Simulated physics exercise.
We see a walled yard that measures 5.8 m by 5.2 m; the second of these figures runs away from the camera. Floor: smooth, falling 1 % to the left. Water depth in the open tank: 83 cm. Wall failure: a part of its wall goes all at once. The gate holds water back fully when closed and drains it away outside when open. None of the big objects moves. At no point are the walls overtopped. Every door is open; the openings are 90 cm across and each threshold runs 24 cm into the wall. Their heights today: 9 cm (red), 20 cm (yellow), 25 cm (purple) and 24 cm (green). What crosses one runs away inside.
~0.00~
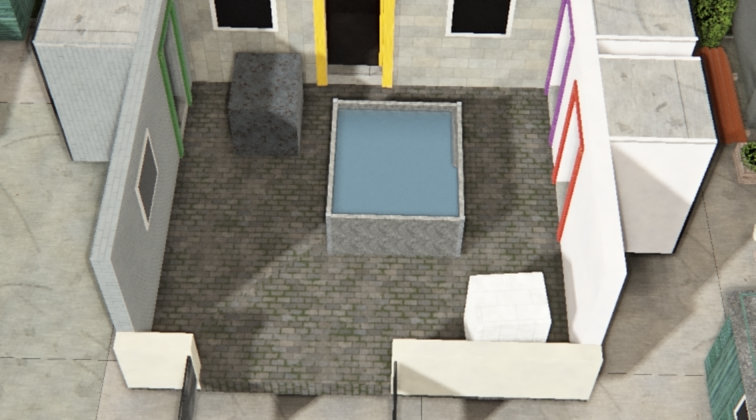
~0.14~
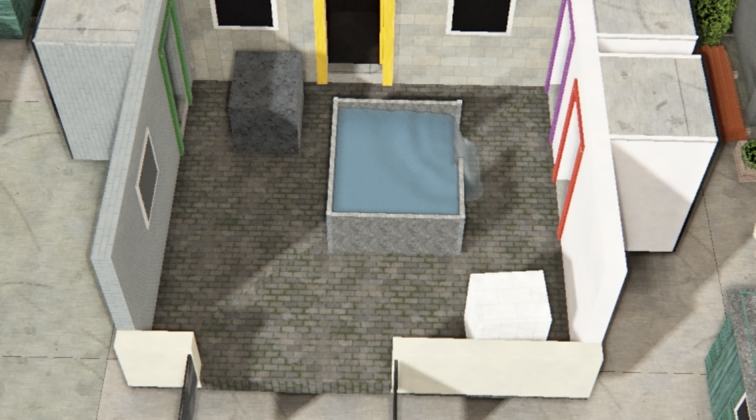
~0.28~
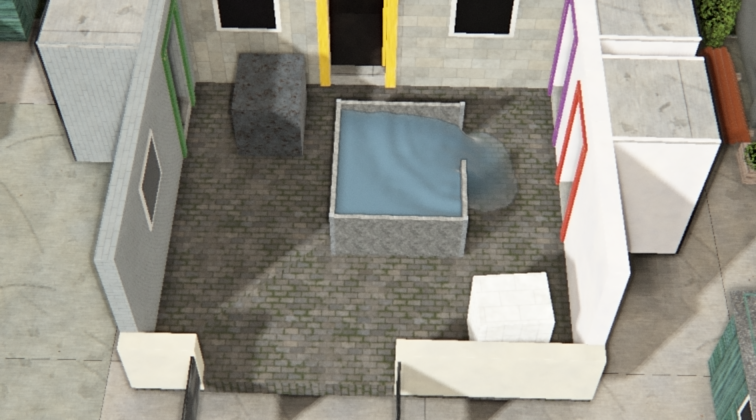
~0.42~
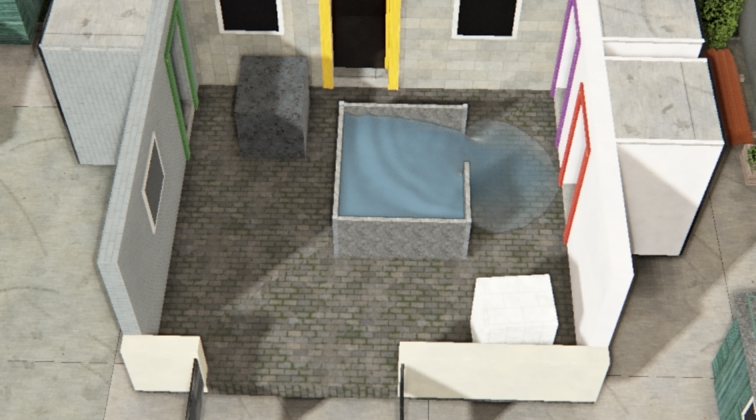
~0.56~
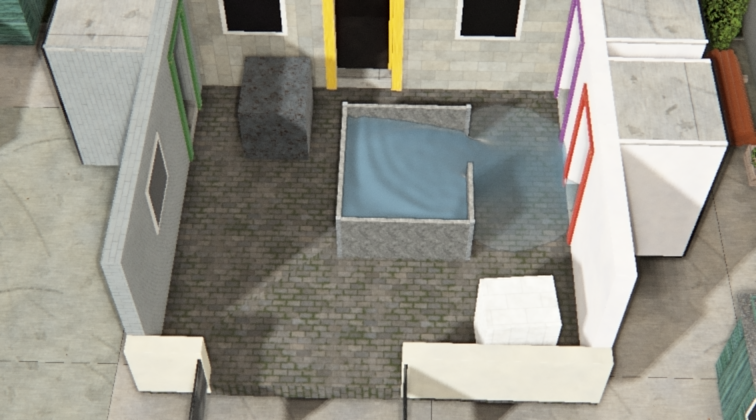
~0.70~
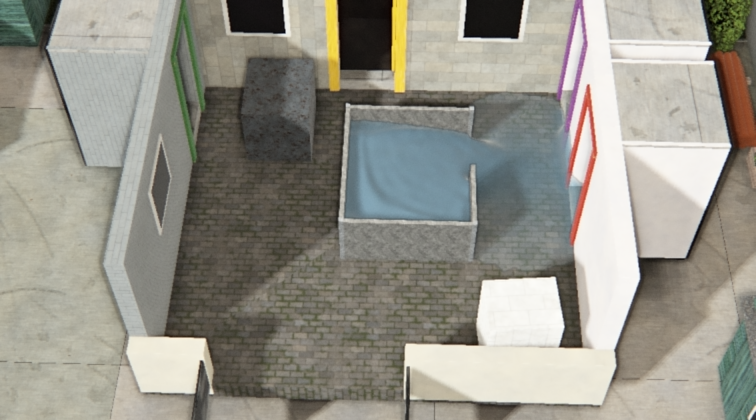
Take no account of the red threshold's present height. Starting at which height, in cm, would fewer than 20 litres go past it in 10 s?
Starting at roughly 36 cm.
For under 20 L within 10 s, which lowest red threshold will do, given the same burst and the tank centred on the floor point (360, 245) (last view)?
I'd put it at close to 36 cm.
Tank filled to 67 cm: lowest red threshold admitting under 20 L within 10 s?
I'd say close to 28 cm.
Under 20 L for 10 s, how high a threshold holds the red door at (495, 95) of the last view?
You'd want it roughly 24 cm high.
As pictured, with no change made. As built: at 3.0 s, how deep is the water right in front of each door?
Depths in cm: Red 24, yellow 5, purple 31, green 0.
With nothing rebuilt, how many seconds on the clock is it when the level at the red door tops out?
1.4 s.
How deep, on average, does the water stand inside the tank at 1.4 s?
Roughly 54 cm.
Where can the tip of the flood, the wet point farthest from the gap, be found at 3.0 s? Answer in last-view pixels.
The tip of the flood lies near (227, 94).
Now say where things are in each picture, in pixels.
The open tank at (396, 161) is whole and still, 83 cm deep; the red door at (568, 167) is dry, in the first frame.
The front is at (480, 192), 0.4 m from the gap at (455, 158); 0.3 m2 of floor is wet, 83 cm left at the back, in the second frame.
Water pours out at (458, 160) and has run 0.8 m, to (511, 194); about 13 cm deep outside, 83 cm at the back, in the third frame.
The front is at (553, 191), 1.4 m from the gap at (461, 164); 2.2 m2 of floor is wet, 81 cm left at the back, in the fourth frame.
The gap is at (464, 164), the front 1.7 m out at (578, 192); the back of the open tank holds 73 cm, in the fifth frame.
Water pours out at (467, 165) and has run 1.8 m, to (573, 256); about 6 cm deep outside, 71 cm at the back; water is at the red door at (581, 172), in the sixth frame.
After 1.4 s water covers 20 % of the floor, deepest (69 cm) near (559, 99); 32 cm at the red door, 106 litres in over its 9 cm threshold.
After 3.0 s water covers 50 % of the floor, deepest (34 cm) near (559, 99); 24 cm at the red door, 314 litres in over its 9 cm threshold.
After 10.0 s water covers 95 % of the floor, deepest (14 cm) near (160, 368); 7 cm at the red door, 446 litres in over its 9 cm threshold.
At the red door as built, the water arrived by 0.6 s and peaked near 32 cm at 1.4 s.
Run again over the same 10 s with other heights there, 53 litres in over 30 cm, 8 litres over 40.5 cm. The limit of 20 litres is kept from about 36 cm up.
